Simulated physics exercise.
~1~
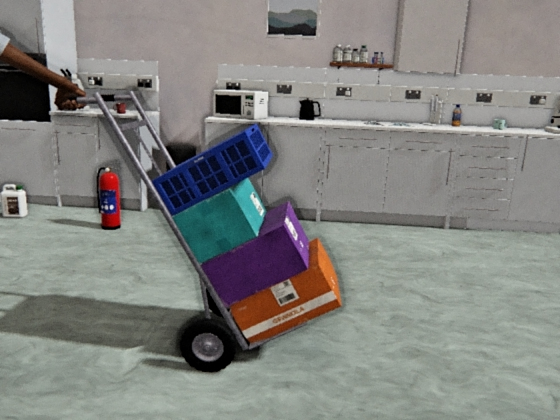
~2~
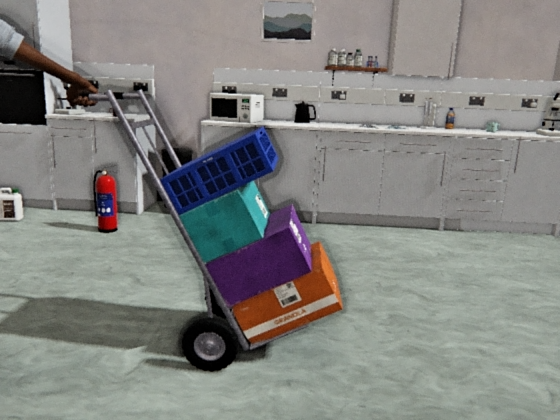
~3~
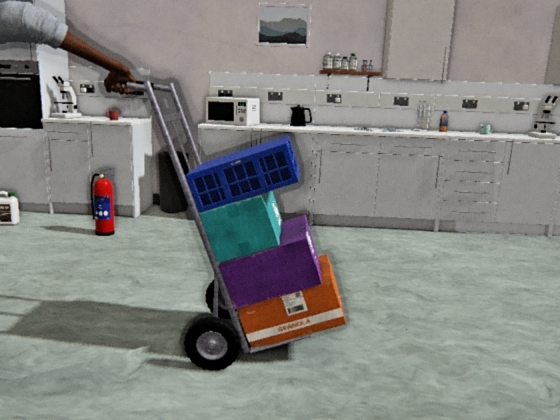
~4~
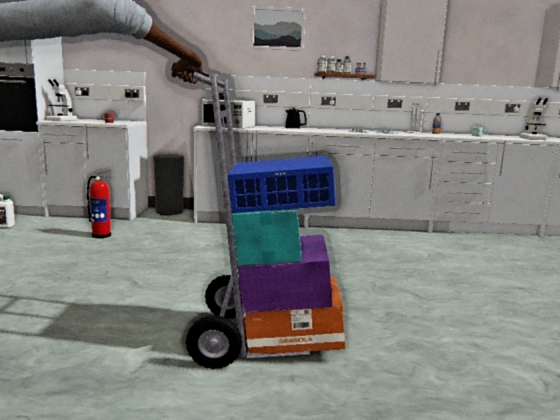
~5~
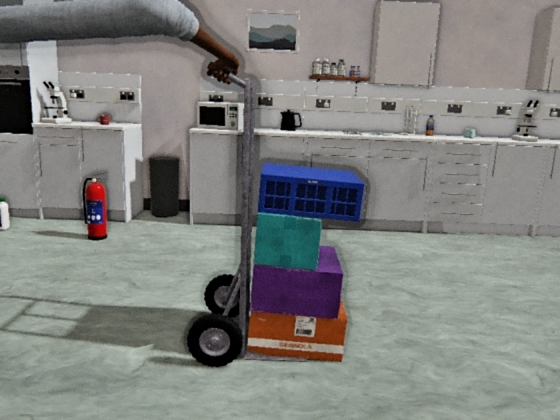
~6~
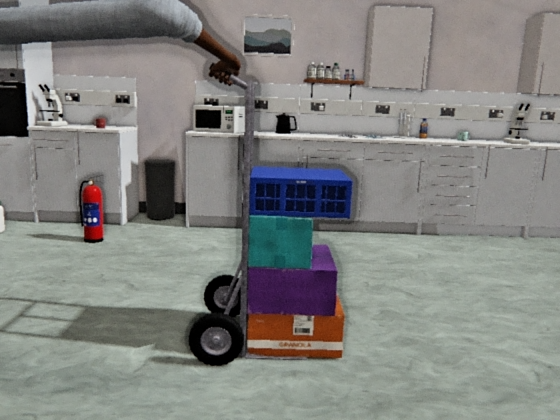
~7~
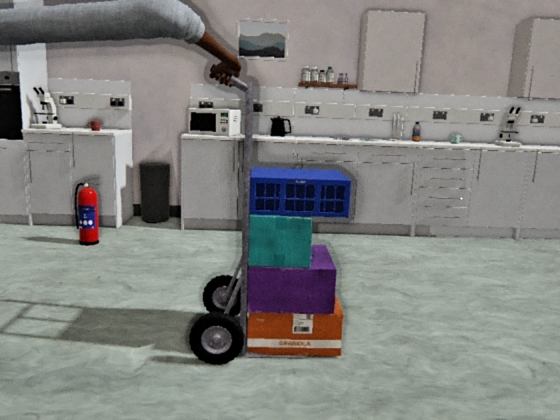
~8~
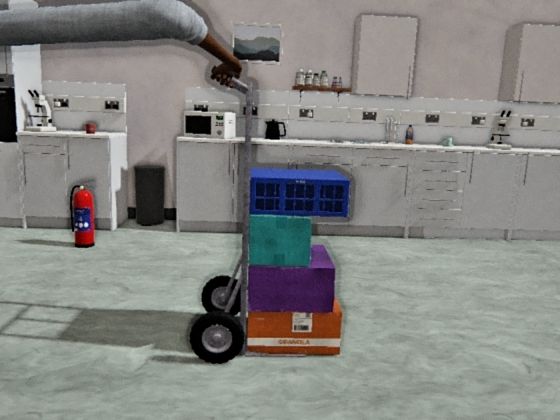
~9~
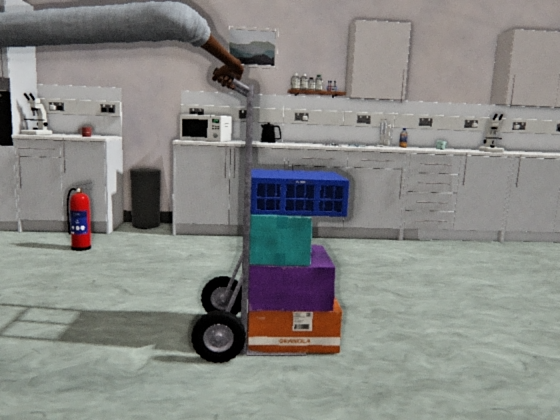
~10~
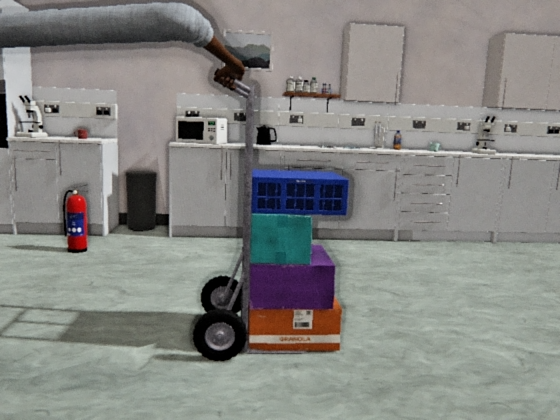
A hand truck stacked with four items leans back toward the left in a pale kitchen-like room, seen from the side, with cabinets, a microwave and a red fire extinguisher behind. An orange parcel sits at the bottom, then a purple box, a turquoise box and a blue crate on top. A hand at the left grips the handle and swings the truck upright, tipping the load level. As it comes upright, the stack shifts slightly away from the frame, then settles back. The truck stands still, still held, all four items stacked, while the view drifts sideways.
